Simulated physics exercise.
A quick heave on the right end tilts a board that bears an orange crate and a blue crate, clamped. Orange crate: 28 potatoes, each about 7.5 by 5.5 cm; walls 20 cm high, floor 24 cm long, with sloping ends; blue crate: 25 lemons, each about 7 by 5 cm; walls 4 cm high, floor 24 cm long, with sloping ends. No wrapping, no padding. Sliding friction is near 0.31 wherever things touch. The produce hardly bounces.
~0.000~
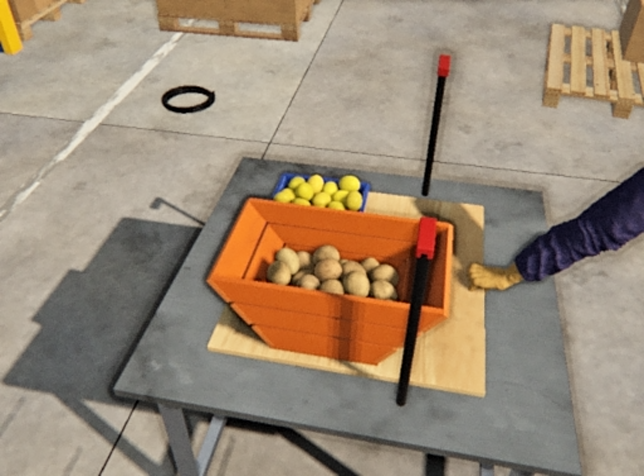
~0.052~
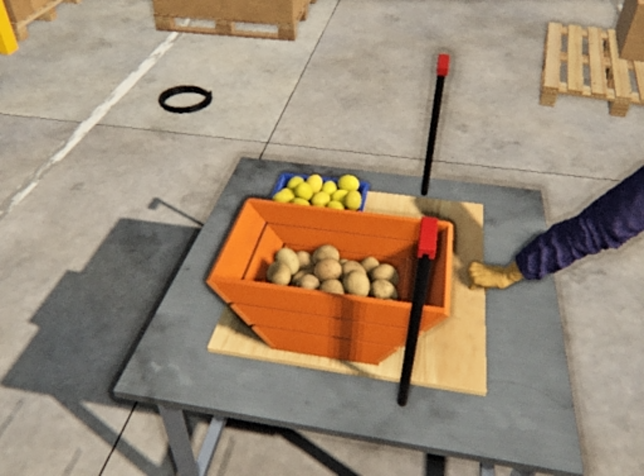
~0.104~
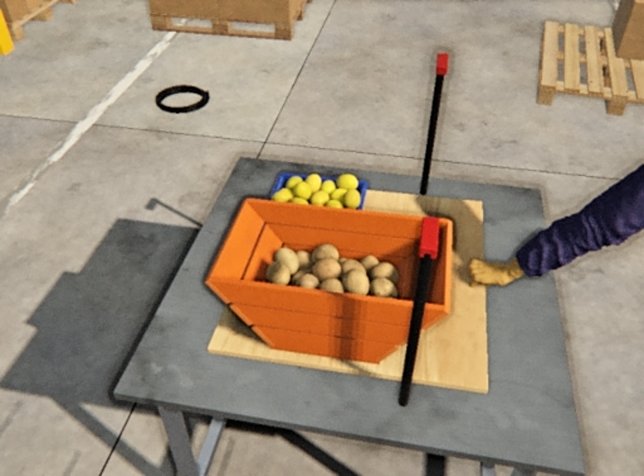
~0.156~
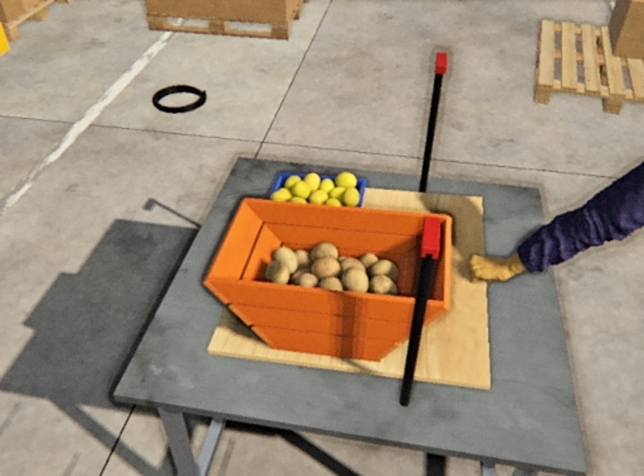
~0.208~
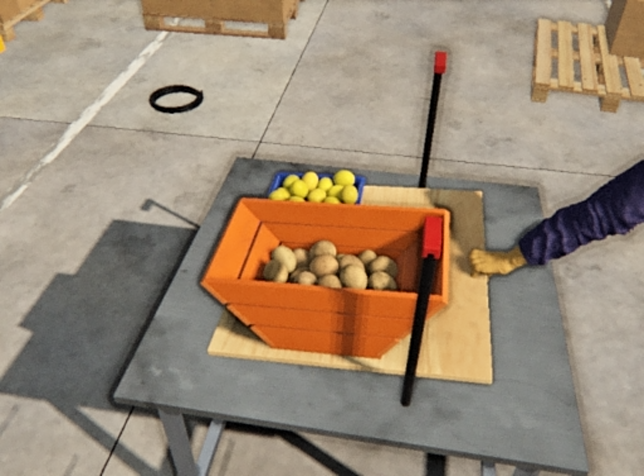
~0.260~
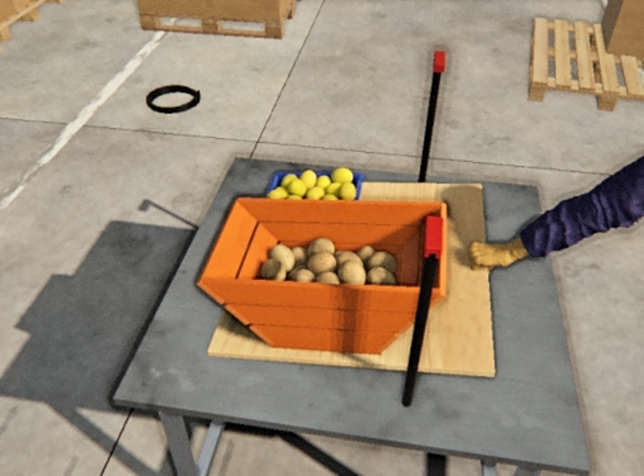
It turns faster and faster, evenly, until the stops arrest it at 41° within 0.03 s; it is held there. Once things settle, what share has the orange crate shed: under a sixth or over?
Out of the orange crate go less than a sixth of the potatoes.
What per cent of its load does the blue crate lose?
About: Blue crate 30 per cent.
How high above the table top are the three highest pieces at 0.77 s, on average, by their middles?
Roughly 34 cm.
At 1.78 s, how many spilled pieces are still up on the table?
About 3.
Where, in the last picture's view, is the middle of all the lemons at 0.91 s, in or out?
Around (272, 192).
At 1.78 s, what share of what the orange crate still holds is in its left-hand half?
Some 90 per cent.
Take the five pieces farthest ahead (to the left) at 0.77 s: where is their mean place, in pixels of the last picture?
Around (241, 216).
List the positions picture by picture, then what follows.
In the first picture (each is followed by its nearest rim corner in this view), orange crate, (444, 312); blue crate (its farthest corner), (285, 175); 0° from level; none out.
The second picture shows orange crate, (445, 311); blue crate, (284, 174); 0° from level.
The third picture shows orange crate, (445, 308); blue crate, (283, 174); 1° from level.
The fourth picture shows orange crate, (444, 304); blue crate, (281, 174); 2° from level.
The fifth picture shows orange crate, (443, 298); blue crate, (279, 174); 4° from level.
The sixth picture shows orange crate, (440, 291); blue crate, (277, 174); 6° from level; none out.
After 0.67 s, the lift is arrested.
After 0.77 s, tilt 41°; orange crate 28 in, 0 out and blue crate 24 in, 1 out.
After 0.91 s, tilt 41°; orange crate 28 in, 0 out and blue crate 21 in, 4 out.
After 1.17 s, tilt 41°; orange crate 28 in, 0 out and blue crate 17 in, 8 out.
Outcome (at 1.78 s), orange crate 28 in, 0 out and blue crate 17 in, 8 out. Asked share, 0 of 28, 0 per cent.
